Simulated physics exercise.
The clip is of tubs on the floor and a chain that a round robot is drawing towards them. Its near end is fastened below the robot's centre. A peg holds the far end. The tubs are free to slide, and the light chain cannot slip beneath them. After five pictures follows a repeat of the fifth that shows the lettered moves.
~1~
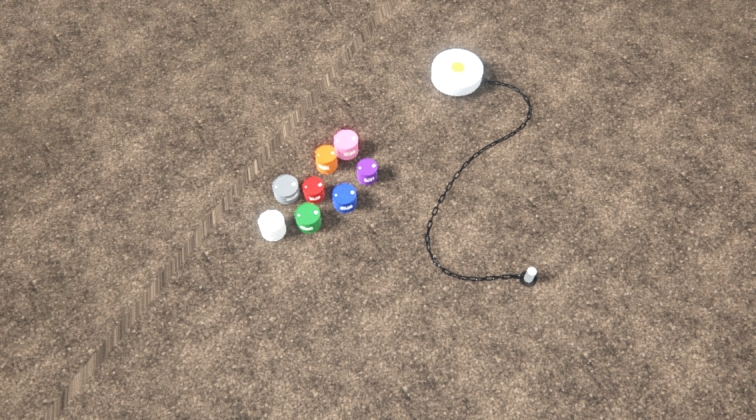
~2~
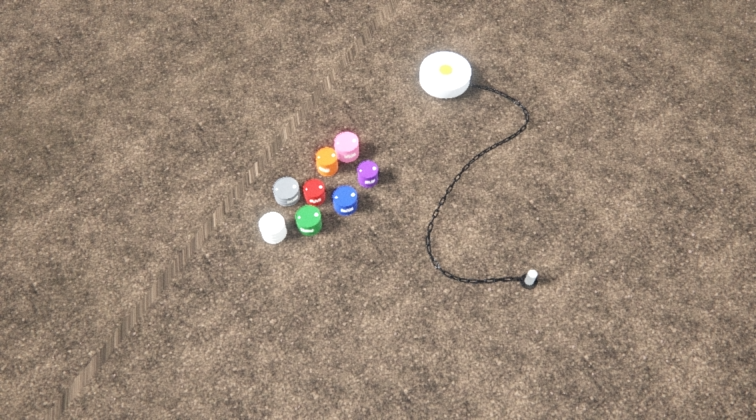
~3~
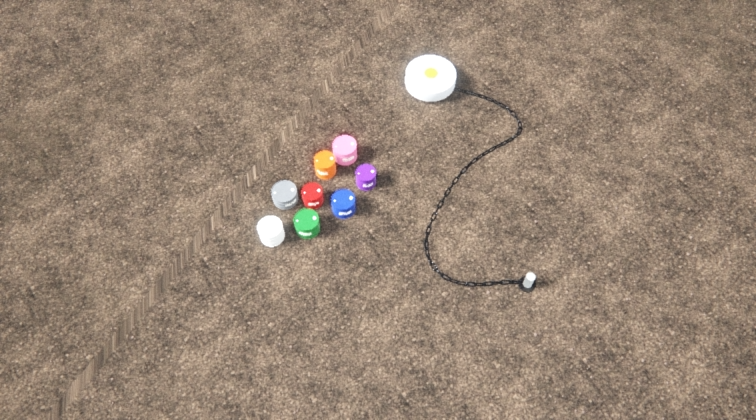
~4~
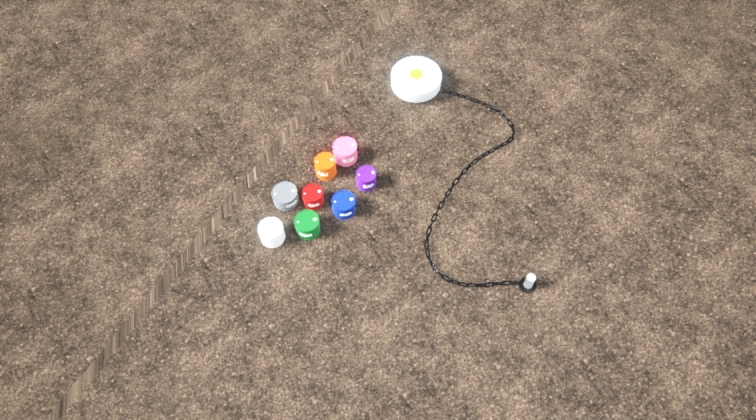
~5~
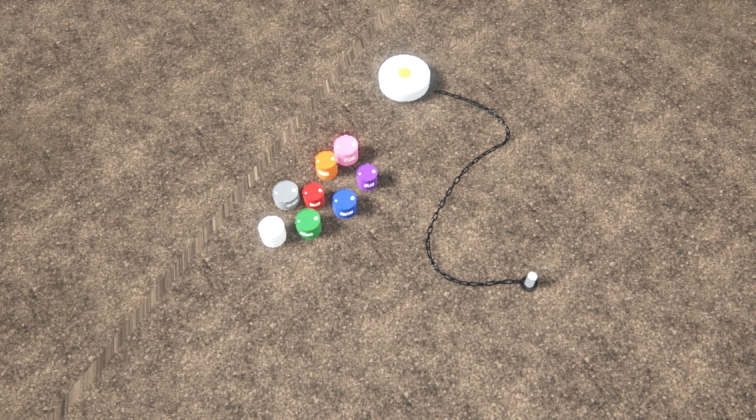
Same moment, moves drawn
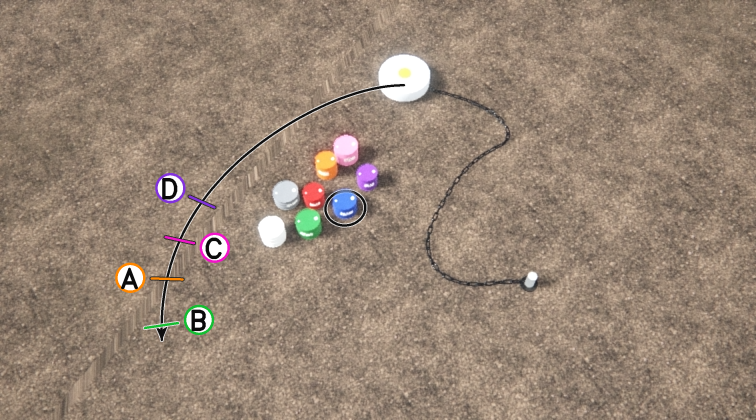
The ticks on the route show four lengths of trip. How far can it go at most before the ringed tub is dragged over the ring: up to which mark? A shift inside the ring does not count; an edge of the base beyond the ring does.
A is the last safe stop.
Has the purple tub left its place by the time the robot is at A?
Yes.
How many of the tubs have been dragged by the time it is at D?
By then, none.
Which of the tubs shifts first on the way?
The pink tub.
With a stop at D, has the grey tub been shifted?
By then, no.
On the marked copy, A at (167, 279); B at (162, 325); C at (180, 240); D at (202, 202); the ring at (345, 208); the route from (404, 85) via (236, 163) to (162, 340).
With A. Early on, robot (299, 112); blue tub (345, 204).
Further on, robot (210, 183); blue tub (345, 204).
At the end, robot (164, 275); red tub (313, 199); blue tub (345, 205); grey tub (288, 198); orange tub (322, 182); purple tub (365, 192); pink tub (344, 184); the blue tub is still in its ring.
As for the rest, B drags the ringed tub to (344, 226); C is safe but short; D is safe but short.
